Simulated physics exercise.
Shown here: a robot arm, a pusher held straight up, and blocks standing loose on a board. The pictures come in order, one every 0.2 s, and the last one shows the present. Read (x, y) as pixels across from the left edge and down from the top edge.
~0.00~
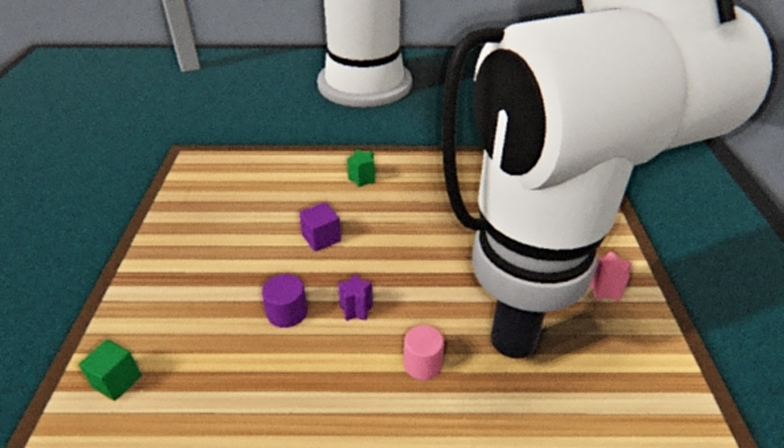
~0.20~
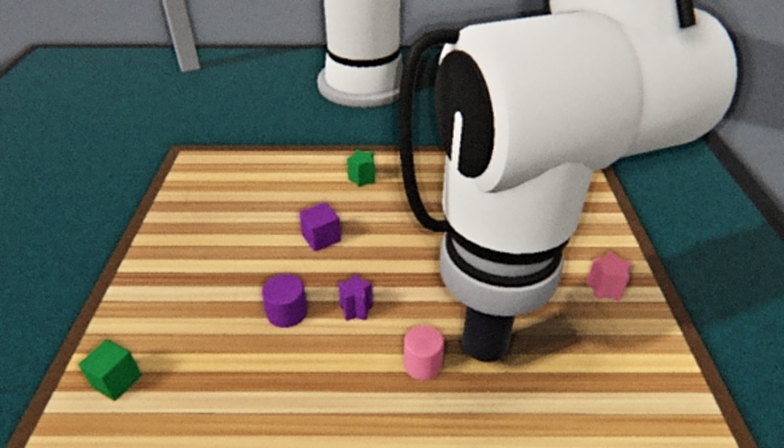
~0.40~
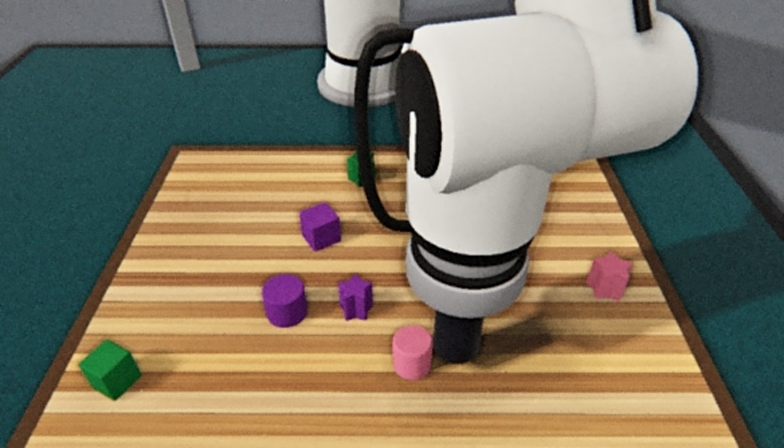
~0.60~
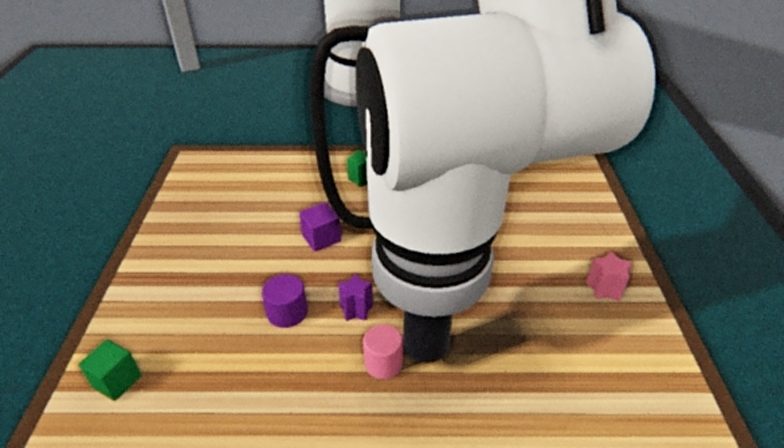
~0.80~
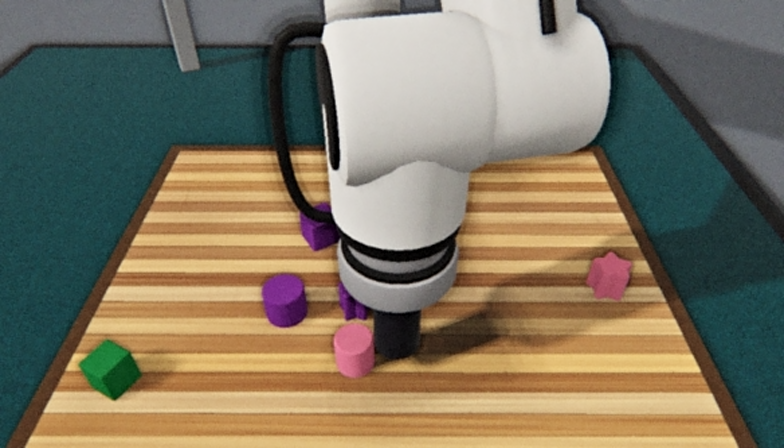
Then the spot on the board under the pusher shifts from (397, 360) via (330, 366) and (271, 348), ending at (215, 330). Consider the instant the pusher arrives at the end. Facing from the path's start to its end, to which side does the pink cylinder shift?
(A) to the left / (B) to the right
Correct choice: A.
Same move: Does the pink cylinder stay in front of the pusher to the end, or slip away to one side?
Lost on the way.
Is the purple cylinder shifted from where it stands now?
That would be a no.
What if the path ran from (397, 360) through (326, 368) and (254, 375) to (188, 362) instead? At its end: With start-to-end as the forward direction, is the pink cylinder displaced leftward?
I believe not.
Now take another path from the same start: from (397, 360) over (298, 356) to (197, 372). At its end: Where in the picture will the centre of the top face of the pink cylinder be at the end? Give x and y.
Its top face will be centred at roughly (147, 376).
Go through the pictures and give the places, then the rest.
In the first picture, pusher's lower end at (513, 342); purple cylinder at (283, 288); pink cylinder at (424, 339).
In the second picture, pusher at (485, 345); blocks still.
In the third picture, pusher at (455, 347); pink cylinder at (413, 339).
In the fourth picture, pusher at (426, 346); pink cylinder at (383, 339).
In the fifth picture, pusher at (397, 343); purple cylinder at (283, 288); pink cylinder at (354, 337).
What follows on the original path. One third of the way, pusher at (327, 349); pink cylinder at (284, 339).
Two thirds of the way, pusher at (266, 331); pink cylinder at (221, 332).
At the end, pusher at (210, 312); purple cylinder still; pink cylinder at (175, 333).
